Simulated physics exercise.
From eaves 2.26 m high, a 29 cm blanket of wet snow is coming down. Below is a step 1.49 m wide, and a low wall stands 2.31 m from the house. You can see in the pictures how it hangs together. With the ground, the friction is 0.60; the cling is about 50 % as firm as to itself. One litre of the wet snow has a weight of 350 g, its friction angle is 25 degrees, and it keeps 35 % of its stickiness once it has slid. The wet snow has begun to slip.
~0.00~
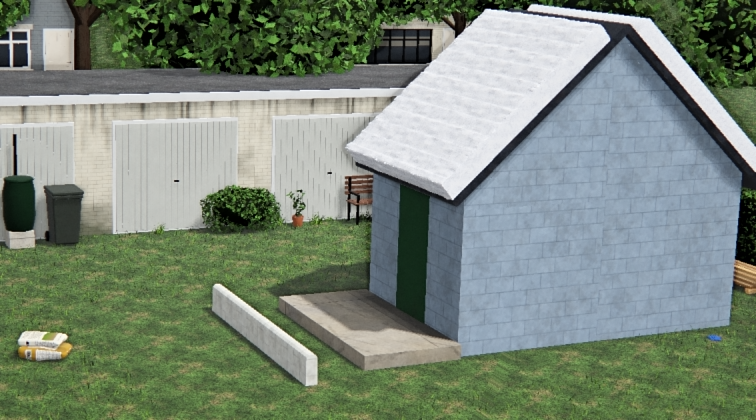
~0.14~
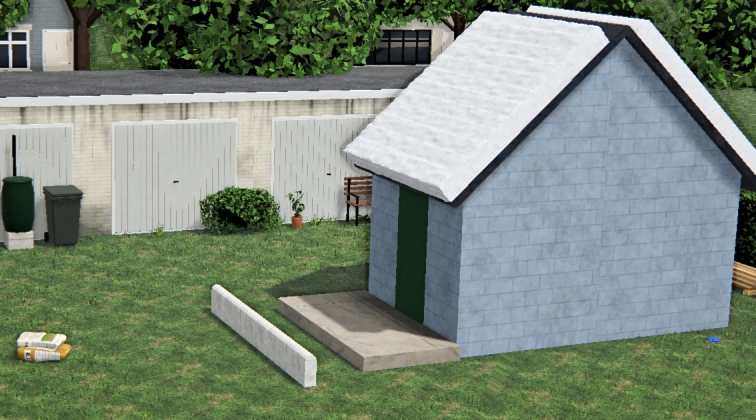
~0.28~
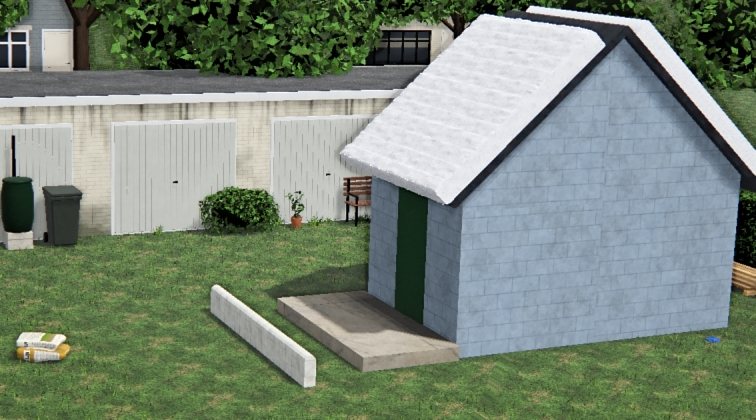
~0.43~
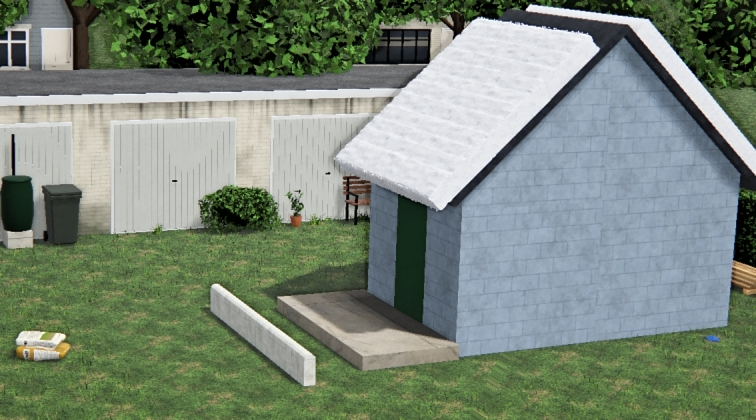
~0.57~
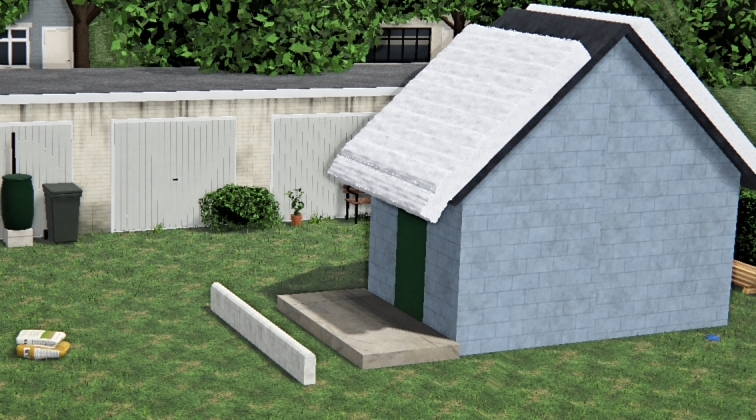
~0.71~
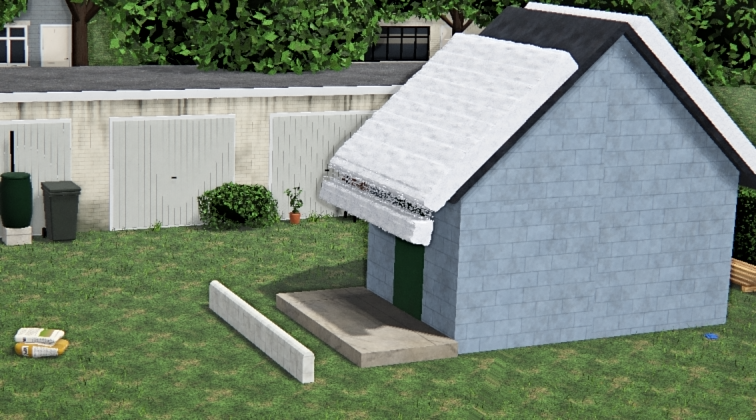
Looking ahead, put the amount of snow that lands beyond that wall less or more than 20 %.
It turns out lower than 20 percent.
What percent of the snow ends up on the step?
It comes to roughly 30 %.
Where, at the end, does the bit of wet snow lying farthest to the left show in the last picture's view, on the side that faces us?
I'd point to around (233, 382).
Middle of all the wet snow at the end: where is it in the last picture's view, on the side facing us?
It sits close to (343, 347).
After 1.13 s, 67 % is still on the roof and 0 % is past the low wall.
After 1.62 s, 11 % is still on the roof and 0 % is past the low wall.
After 2.11 s, none is still on the roof and 9 % is past the low wall.
After 2.60 s, none is still on the roof and 12 % is past the low wall.
After 3.00 s, none is still on the roof and 12 % is past the low wall.
